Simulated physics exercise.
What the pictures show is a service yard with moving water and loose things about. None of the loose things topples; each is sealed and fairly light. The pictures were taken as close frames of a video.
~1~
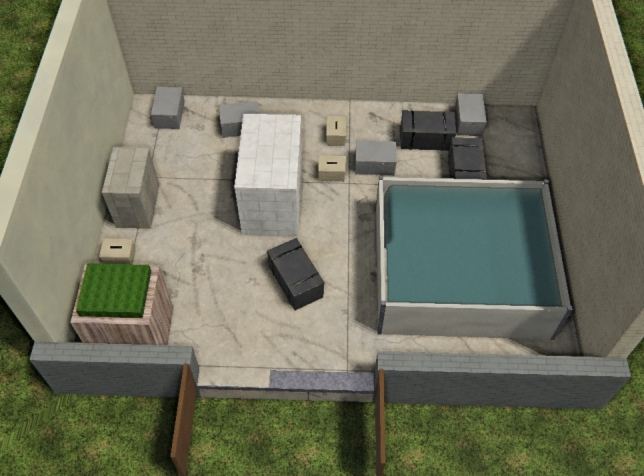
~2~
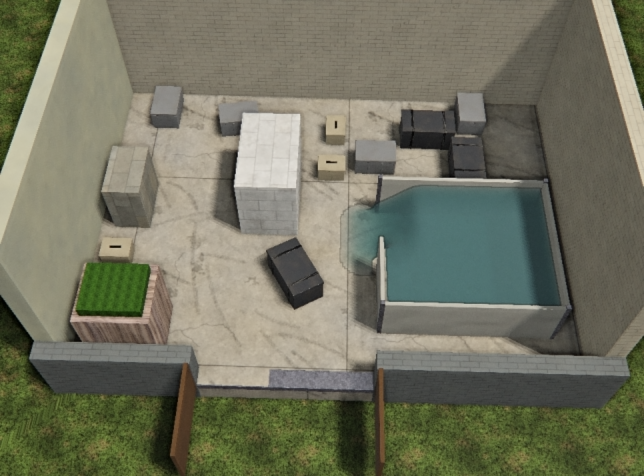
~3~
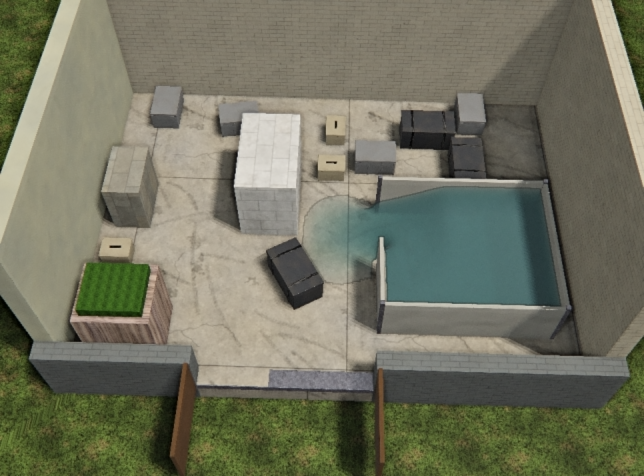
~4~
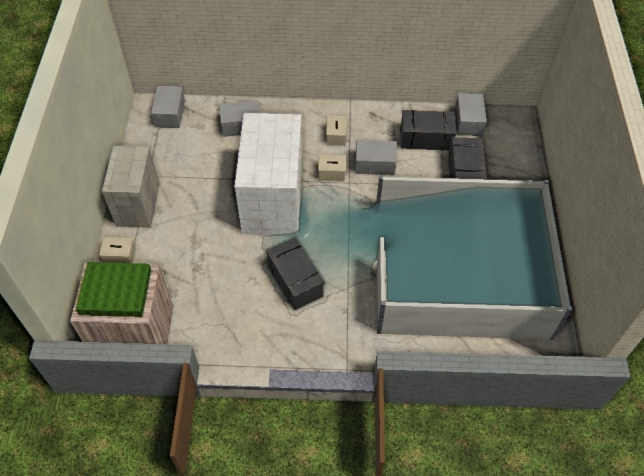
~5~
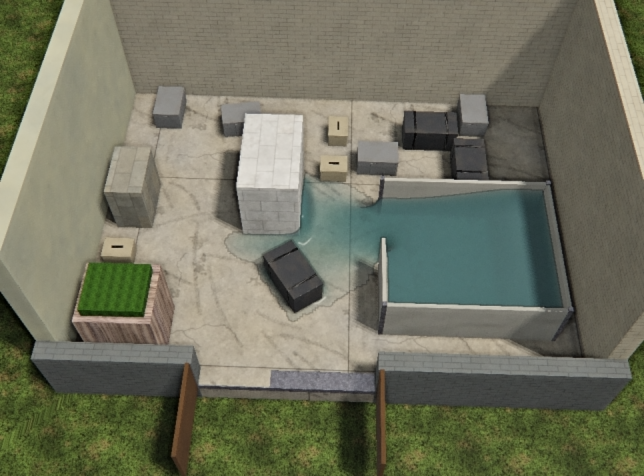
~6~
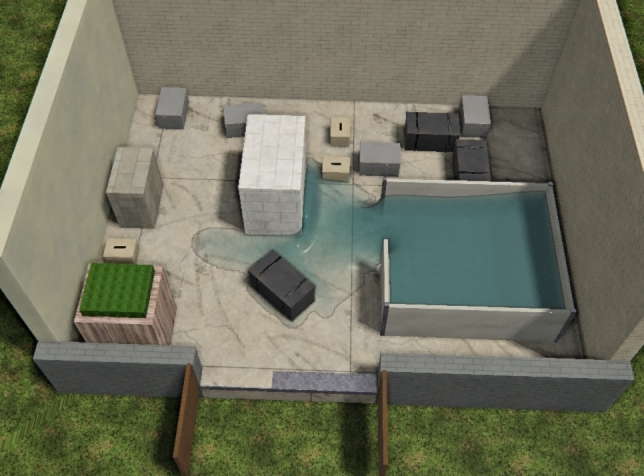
Teal water poured through a gap in the left side of a big tank, spread leftward across the paved yard around a white block, and nudged and turned a dark trunk slightly.
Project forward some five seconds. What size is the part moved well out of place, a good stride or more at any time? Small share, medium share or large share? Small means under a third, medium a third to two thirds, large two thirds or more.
A medium share.
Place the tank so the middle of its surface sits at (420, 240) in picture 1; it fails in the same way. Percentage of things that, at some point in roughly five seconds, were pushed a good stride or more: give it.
Estimate: Close to 50 per cent.
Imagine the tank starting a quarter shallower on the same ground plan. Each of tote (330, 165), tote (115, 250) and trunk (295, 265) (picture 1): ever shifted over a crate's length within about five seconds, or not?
Well, one by one: Carried that far, carried that far, carried that far.
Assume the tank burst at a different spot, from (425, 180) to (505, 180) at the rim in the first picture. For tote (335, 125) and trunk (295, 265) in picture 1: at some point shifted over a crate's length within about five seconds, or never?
One after the other: Swept aside, never so far.
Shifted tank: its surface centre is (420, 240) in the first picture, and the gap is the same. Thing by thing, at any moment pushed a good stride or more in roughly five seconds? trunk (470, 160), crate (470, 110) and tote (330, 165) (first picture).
Not far, Far enough, Far enough.
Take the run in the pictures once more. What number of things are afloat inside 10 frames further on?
Tally at that point: 3.
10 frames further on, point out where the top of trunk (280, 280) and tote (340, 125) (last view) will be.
The tops should be near (219, 363) and near (422, 104).
A moment on, 1 of 10 are well off their spots; 0 afloat.
Next, 3 of 10 are well off their spots; 3 afloat.
Later, 4 of 10 are well off their spots; 2 afloat.
In the end, 4 of 10 are well off their spots, and 4 have been at some point; 4 afloat.
